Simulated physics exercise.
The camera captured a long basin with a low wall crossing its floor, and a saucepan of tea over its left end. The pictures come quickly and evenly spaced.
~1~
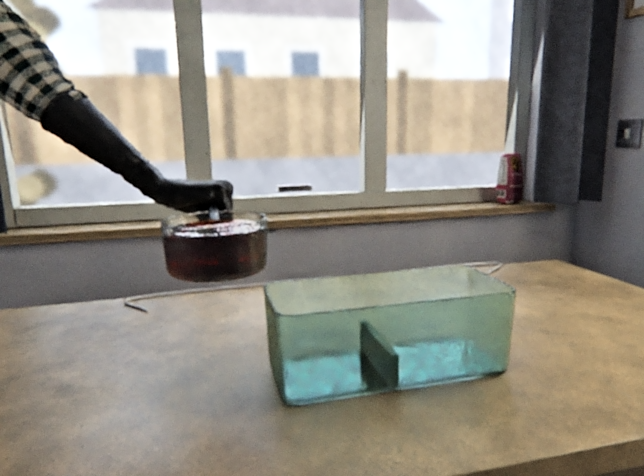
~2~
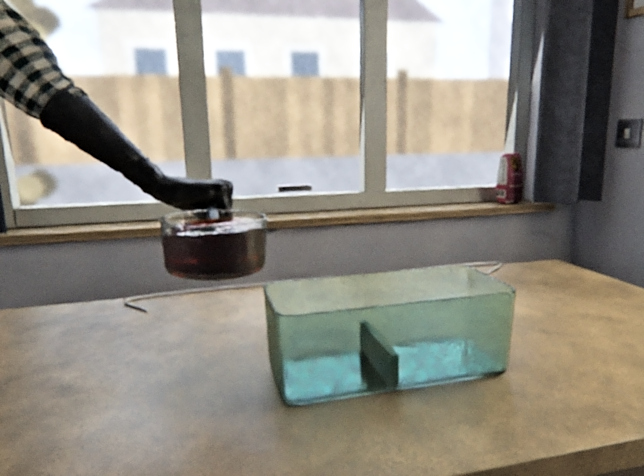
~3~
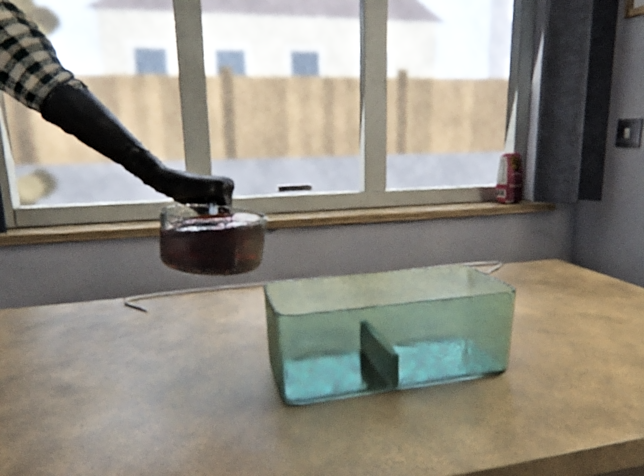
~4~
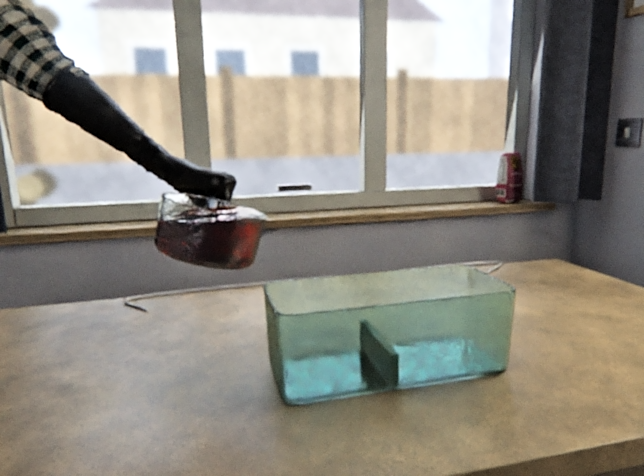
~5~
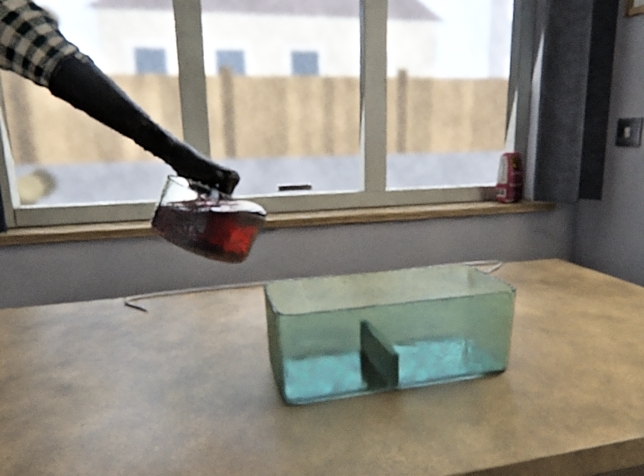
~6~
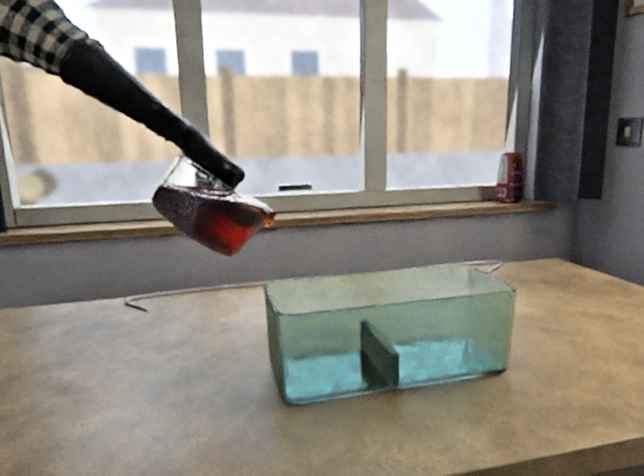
On a table by a window, a black-gloved hand held a glass pan of dark reddish tea above the left end of a greenish divided basin, then tilted it steadily toward the right.
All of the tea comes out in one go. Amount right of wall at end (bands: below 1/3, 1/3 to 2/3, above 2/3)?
Shy of a third.
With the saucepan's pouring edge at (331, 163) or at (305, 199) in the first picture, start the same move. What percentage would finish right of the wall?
70 % and 70 %.
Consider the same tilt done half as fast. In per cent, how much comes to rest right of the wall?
Roughly 5 percent.
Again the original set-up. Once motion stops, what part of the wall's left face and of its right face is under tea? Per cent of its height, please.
Close to 60 for the left and 0 for the right.
A moment on, the saucepan is tipped right over and 25 per cent is still to pour, 14 is left of the wall and 0 right of it.
Next, the saucepan is tipped right over and 1 per cent is still to pour, 86 is left of the wall and 4 right of it.
Then the saucepan is tipped right over and 0 per cent is still to pour, 74 is left of the wall and 6 right of it.
Later the saucepan is tipped right over and 0 per cent is still to pour, 85 is left of the wall and 9 right of it.
At rest 85 per cent lies left of the wall, 9 right of it and 6 outside.
